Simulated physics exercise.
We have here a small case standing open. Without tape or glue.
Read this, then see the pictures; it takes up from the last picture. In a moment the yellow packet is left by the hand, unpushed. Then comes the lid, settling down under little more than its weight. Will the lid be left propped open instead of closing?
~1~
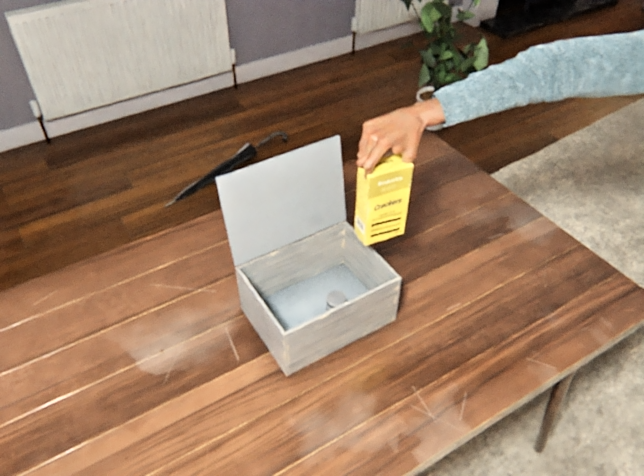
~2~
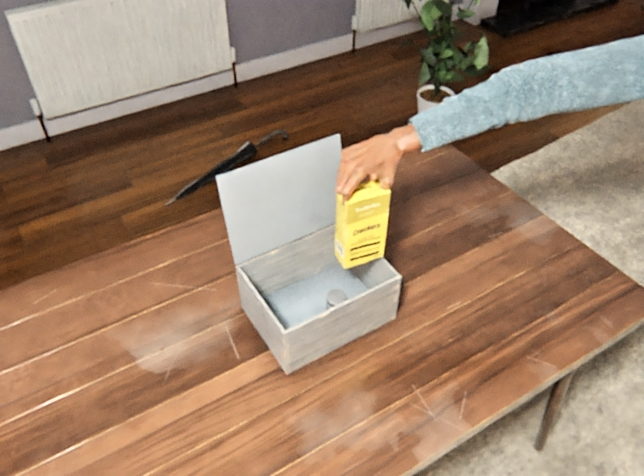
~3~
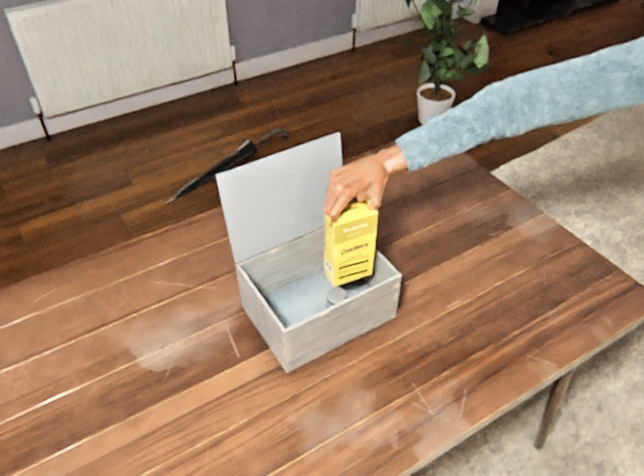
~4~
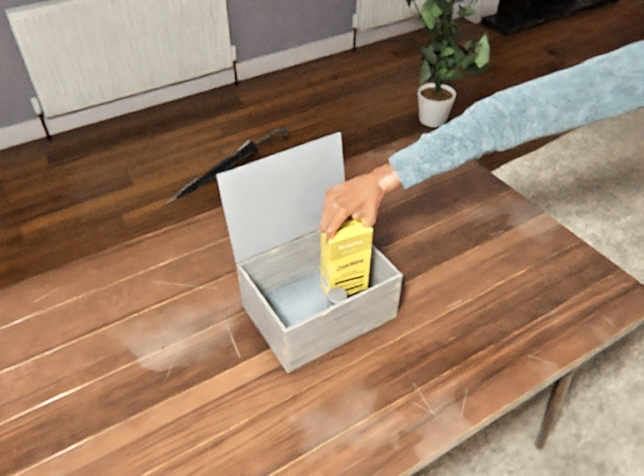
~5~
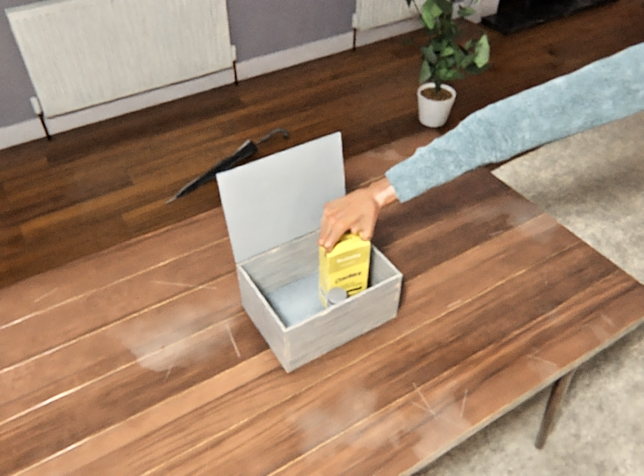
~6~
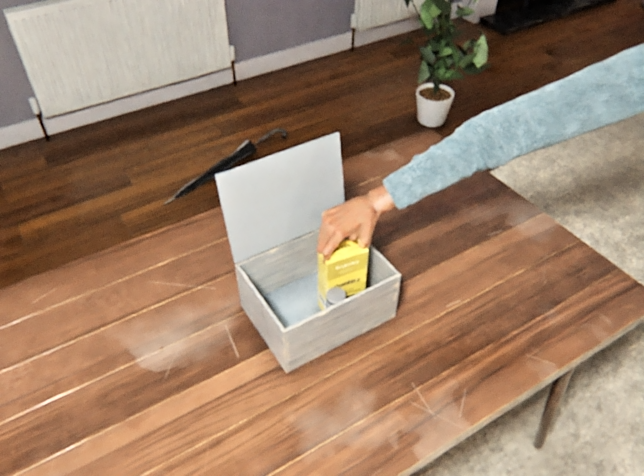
Yes, it stays propped open.
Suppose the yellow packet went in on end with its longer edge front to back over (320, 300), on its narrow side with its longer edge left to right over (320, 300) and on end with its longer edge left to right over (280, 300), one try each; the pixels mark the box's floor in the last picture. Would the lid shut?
On the first go the lid is stopped short, on the second it comes to rest closed, on the third it comes to rest closed.
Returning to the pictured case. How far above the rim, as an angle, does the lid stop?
Roughly 25 degrees above the rim.
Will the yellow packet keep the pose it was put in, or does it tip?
Result: The yellow packet remains as it was set.
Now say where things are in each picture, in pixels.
The first picture shows still above its spot; yellow packet (382, 201).
The second picture shows still above its spot; yellow packet (361, 225).
The third picture shows still above its spot; yellow packet (350, 244).
The fourth picture shows still above its spot; yellow packet (345, 260).
The fifth picture shows still above its spot; yellow packet (343, 272).
The sixth picture shows in place under the hand; yellow packet (342, 279).
Then, 1.10 s on from there, lid starting down.
Then, 1.60 s on from there, lid 58° above the rim.
Then, 1.90 s on from there, lid 33° above the rim.
In the end, lid 27° above the rim; both unmoved. At the end, from the last picture's camera, yellow packet near (342, 279).
